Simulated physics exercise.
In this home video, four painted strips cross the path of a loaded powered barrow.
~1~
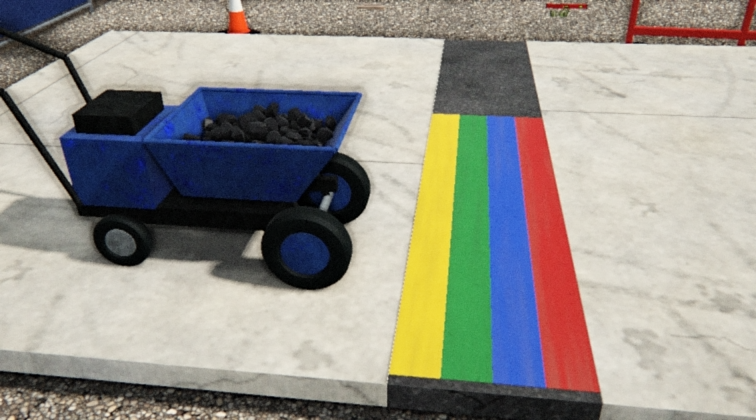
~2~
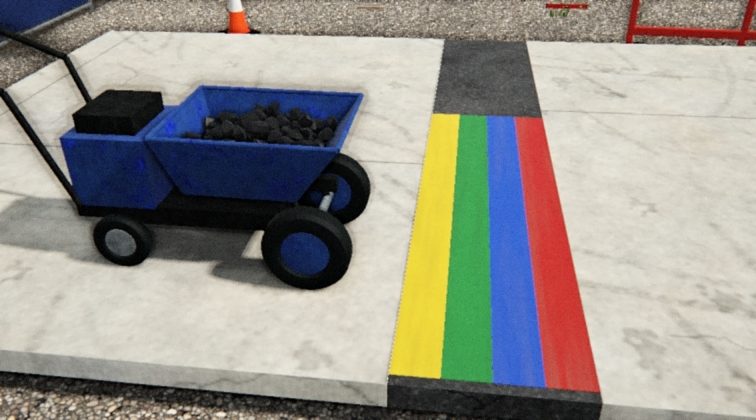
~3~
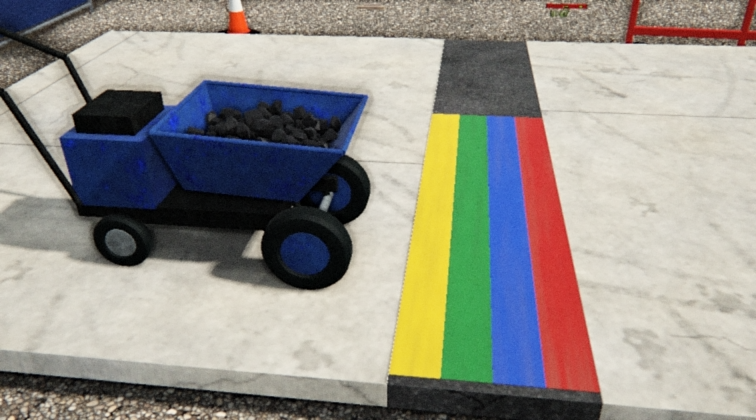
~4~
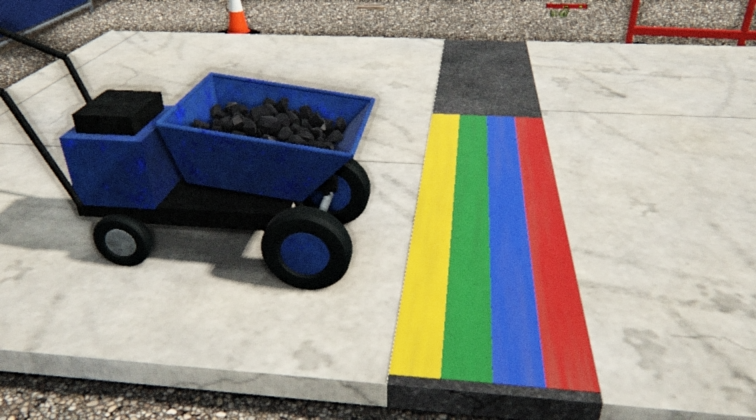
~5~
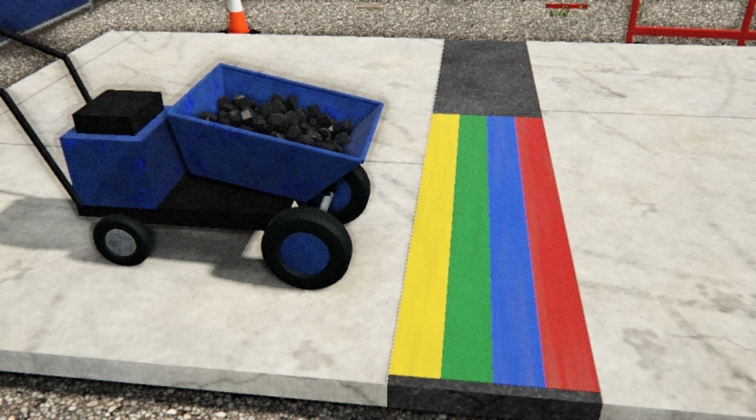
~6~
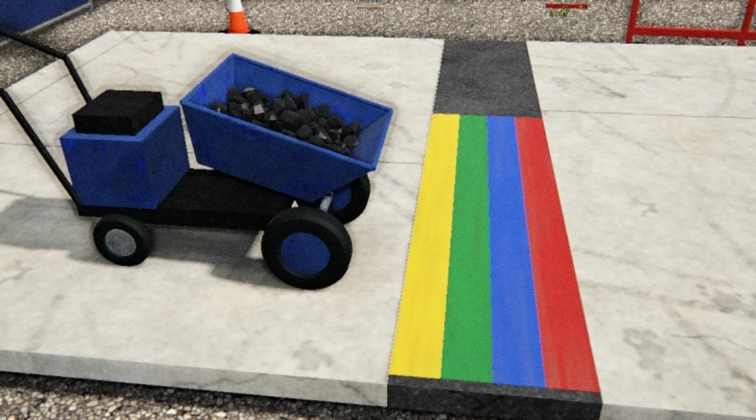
On a pale stone slab beside four coloured strips, a blue barrow's coal-filled skip tilts right.
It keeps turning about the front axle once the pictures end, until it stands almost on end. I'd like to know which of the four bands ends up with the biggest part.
The biggest part ends up on the green band.
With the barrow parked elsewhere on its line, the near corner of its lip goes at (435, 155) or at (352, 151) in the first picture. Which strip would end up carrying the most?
Going by the pictures, the first try gives that red strip and the second gives that green strip.
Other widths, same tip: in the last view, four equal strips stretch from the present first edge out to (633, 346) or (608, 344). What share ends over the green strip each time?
Near 30 and 40 in a hundred.
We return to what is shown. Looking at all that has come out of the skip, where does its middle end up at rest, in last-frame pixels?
About (476, 259).
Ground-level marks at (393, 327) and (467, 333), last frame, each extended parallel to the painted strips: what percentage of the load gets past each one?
That's 70 per cent for the first and 40 per cent for the second.
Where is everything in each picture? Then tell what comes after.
Lip of the skip (335, 150), level; top of the load (259, 134), lumps of coal; yellow strip (421, 324); green strip (468, 328); blue strip (516, 332); red strip (564, 336), in the first frame.
Lip of the skip (337, 151), level; top of the load (261, 133), in the second frame.
Lip of the skip (343, 153), tipped barely; top of the load (258, 132), in the third frame.
Lip of the skip (351, 156), tipped a little; top of the load (255, 134), in the fourth frame.
Lip of the skip (361, 162), tipped a little; top of the load (247, 117), in the fifth frame.
Lip of the skip (373, 169), tipped clearly; top of the load (258, 111); yellow strip (421, 324); green strip (468, 328); blue strip (516, 332); red strip (564, 336), in the sixth frame.
Just after the last frame, skip tipped steeply; every one in the skip.
A moment on, skip tipped right over; the larger part in the skip; about a tenth over the yellow strip; about a tenth over the green strip; just a few over the blue strip; just a few over the red strip.
Further on, skip tipped right over; roughly a quarter in the skip; about a tenth over the yellow strip; roughly a third over the green strip; roughly a quarter over the blue strip; about a tenth over the red strip; just a few off the paint.
When it is over, skip tipped right over; roughly a quarter in the skip; about a tenth over the yellow strip; roughly a third over the green strip; roughly a quarter over the blue strip; about a tenth over the red strip; just a few off the paint.
